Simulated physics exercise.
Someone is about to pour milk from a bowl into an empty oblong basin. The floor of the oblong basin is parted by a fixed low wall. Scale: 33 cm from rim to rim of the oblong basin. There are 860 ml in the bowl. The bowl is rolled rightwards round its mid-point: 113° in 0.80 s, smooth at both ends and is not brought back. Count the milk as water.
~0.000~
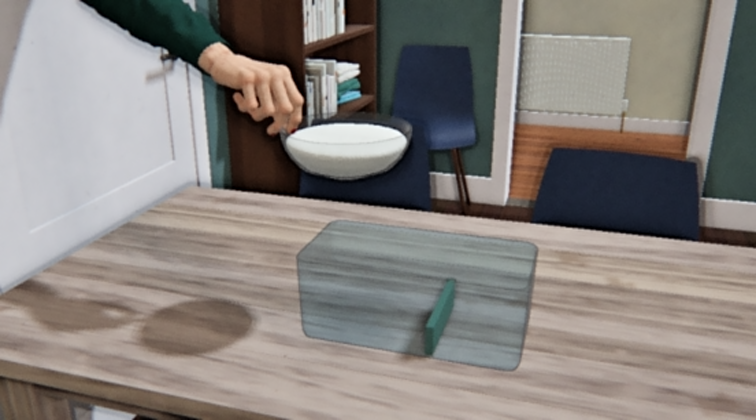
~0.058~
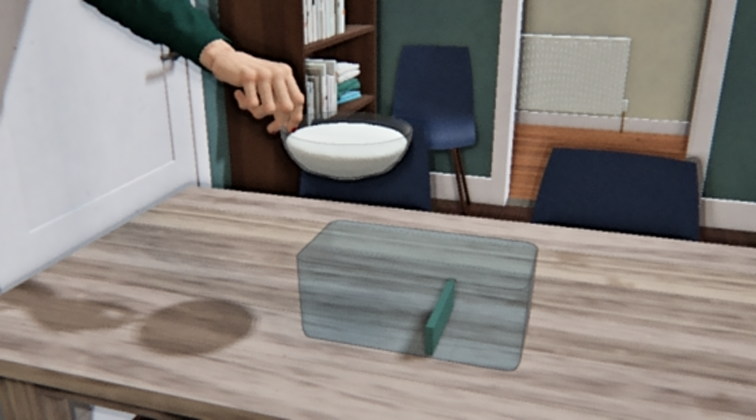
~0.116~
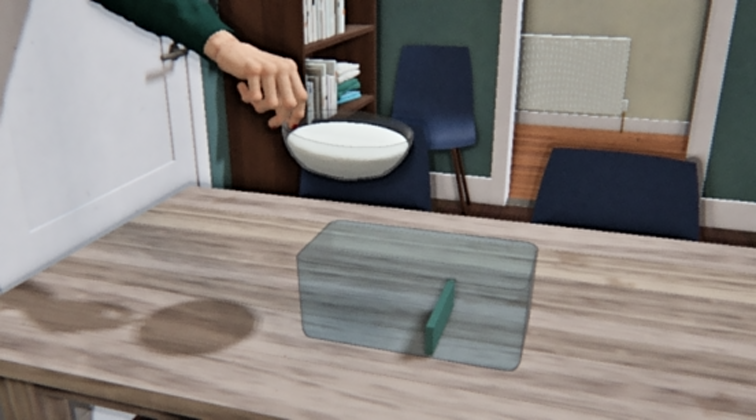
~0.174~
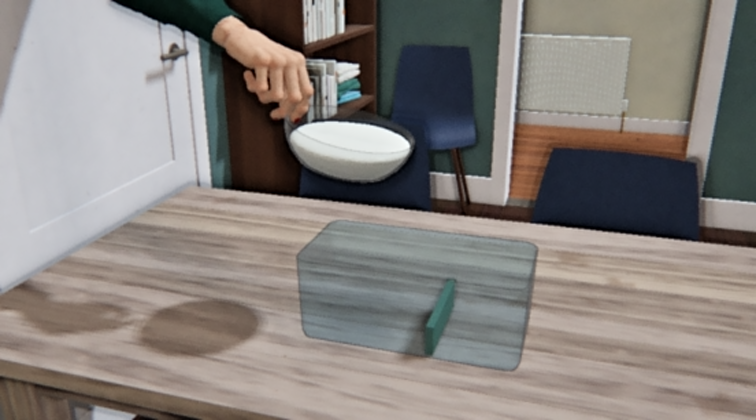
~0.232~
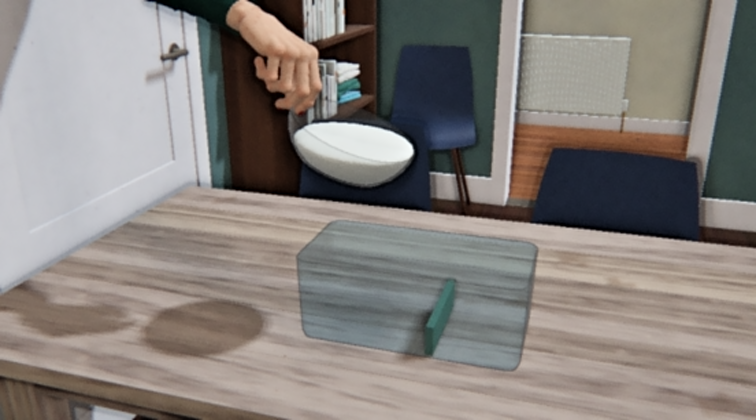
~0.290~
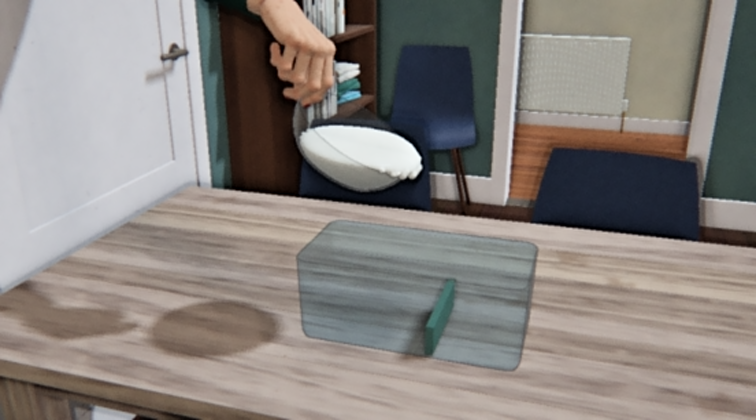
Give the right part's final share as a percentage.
Roughly 42 per cent is past the wall.
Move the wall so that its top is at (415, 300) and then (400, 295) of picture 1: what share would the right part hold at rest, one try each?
In turn about 70 and 80 per cent.
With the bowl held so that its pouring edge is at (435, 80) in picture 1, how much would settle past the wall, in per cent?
Then about 65 per cent.
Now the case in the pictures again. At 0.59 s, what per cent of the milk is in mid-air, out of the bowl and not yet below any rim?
Some 22 per cent.
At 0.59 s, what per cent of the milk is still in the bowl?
Near 4 in a hundred.
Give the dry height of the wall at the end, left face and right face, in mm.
Some 32 mm on the left and 28 mm on the right.
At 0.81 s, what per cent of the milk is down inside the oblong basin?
Near 90 in a hundred.
By 0.59 s the tilt is 95° and 4 per cent is still to pour, 29 is left of the wall and 45 right of it.
By 0.81 s the tilt is 113° and 0 per cent is still to pour, 50 is left of the wall and 41 right of it.
By 1.05 s the tilt is 113° and 0 per cent is still to pour, 56 is left of the wall and 42 right of it.
By 1.30 s the tilt is 113° and 0 per cent is still to pour, 56 is left of the wall and 42 right of it.
At rest 56 per cent lies left of the wall, 42 right of it and 3 outside.
